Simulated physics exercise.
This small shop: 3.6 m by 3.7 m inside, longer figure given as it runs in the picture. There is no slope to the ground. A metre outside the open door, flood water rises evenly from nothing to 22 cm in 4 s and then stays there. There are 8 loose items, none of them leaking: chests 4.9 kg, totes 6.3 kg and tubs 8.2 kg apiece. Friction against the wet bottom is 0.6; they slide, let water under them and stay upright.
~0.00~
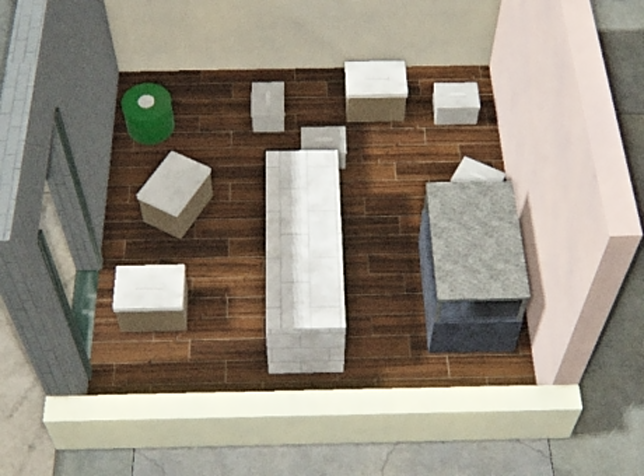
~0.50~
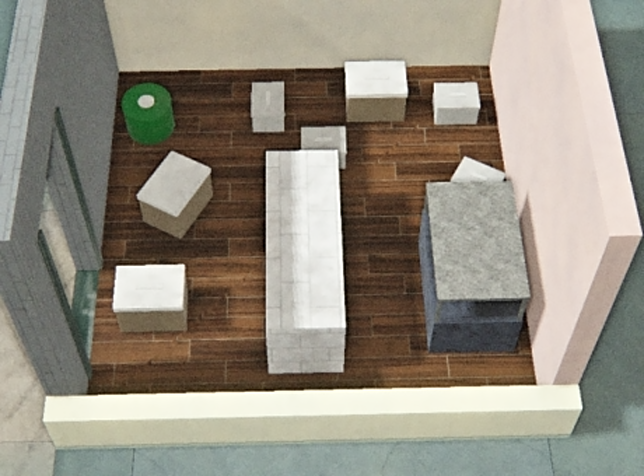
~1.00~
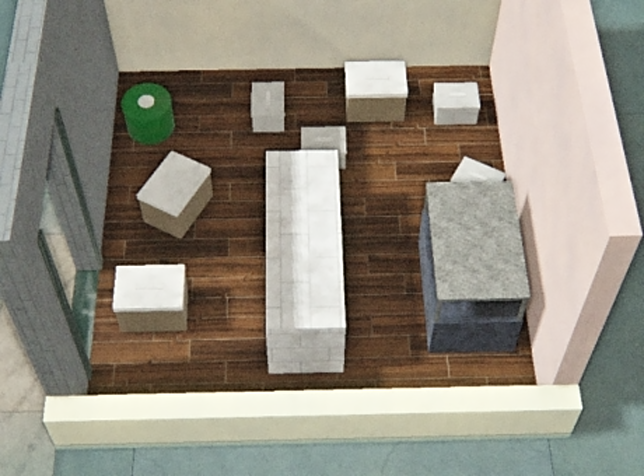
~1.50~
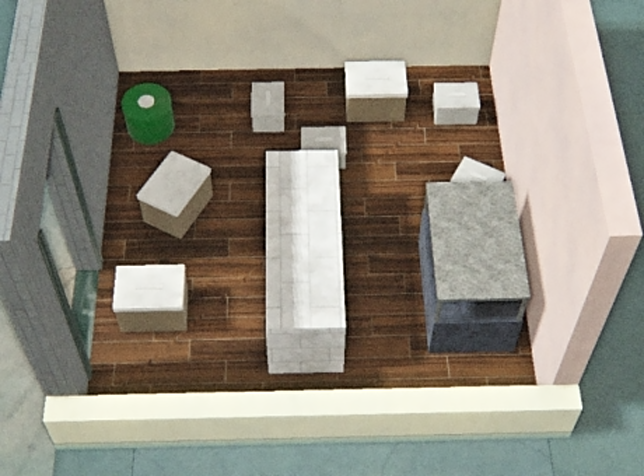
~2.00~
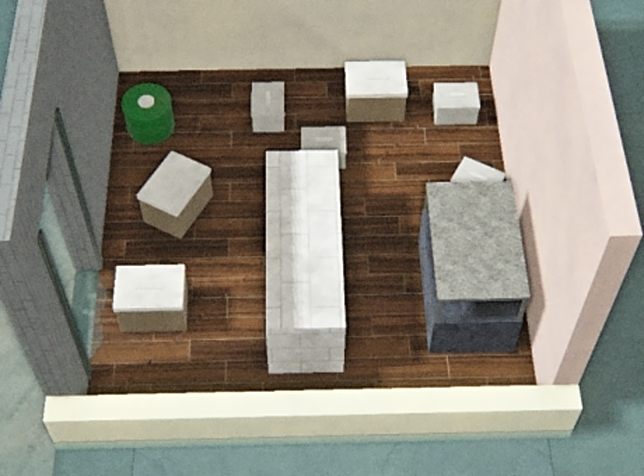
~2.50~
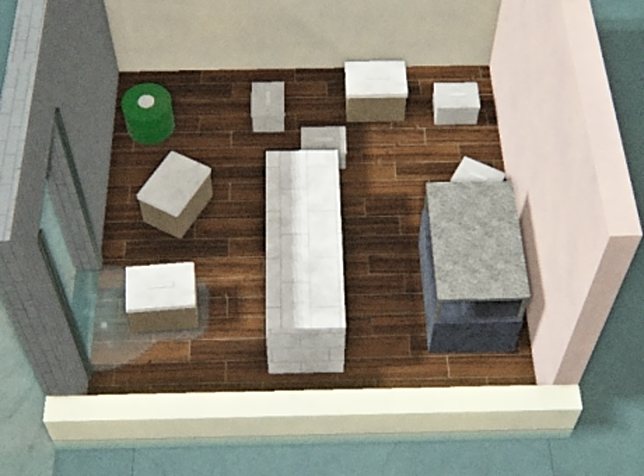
Water spread over the pavement around the small shop, then slid in through the open door on the left and nudged the nearest pale box slightly right, while everything else inside stayed put.
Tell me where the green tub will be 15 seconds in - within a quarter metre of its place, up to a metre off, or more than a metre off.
The green tub ends up to a metre off.
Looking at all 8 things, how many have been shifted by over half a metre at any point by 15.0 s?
All told, that gives 8.
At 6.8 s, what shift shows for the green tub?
It is about 0 cm out of place by then.
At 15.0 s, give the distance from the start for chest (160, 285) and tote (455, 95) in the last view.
Shifts: 250 cm / 120 cm.
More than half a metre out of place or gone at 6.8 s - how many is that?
1.
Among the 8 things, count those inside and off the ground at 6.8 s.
2.
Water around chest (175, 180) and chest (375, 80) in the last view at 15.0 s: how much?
Around 14 cm and 11 cm.
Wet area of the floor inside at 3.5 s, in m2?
I'd put it close to 3.0 m2.
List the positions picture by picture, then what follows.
The first frame shows the green tub at (146, 102) rests on the ground; 0.0 m2 under water; 0 of 8 have shifted.
The second frame shows the green tub at (146, 102) rests on the ground; water covers 0.0 m2; 0 of 8 have shifted.
The third frame shows the green tub at (146, 102) rests on the ground; 0.0 m2 under water; 0 of 8 have shifted.
The fourth frame shows the green tub at (146, 102), on the bottom; water covers 0.0 m2; 0 of 8 have shifted.
The fifth frame shows the green tub at (146, 102), on the bottom; 0.0 m2 under water; 0 of 8 have shifted.
The sixth frame shows the green tub at (146, 102) rests on the ground; 0.3 m2 under water; 1 of 8 have shifted.
After 3.5 s the green tub is near (146, 102), 0.0 m from its start, aground; 0 afloat.
After 6.8 s the green tub is near (146, 102), 0.0 m from its start, aground; 2 afloat.
After 11.0 s the green tub is near (127, 165), 0.7 m from its start, afloat; 7 afloat.
After 15.0 s the green tub is near (191, 72), 0.5 m from its start, afloat; 8 afloat.
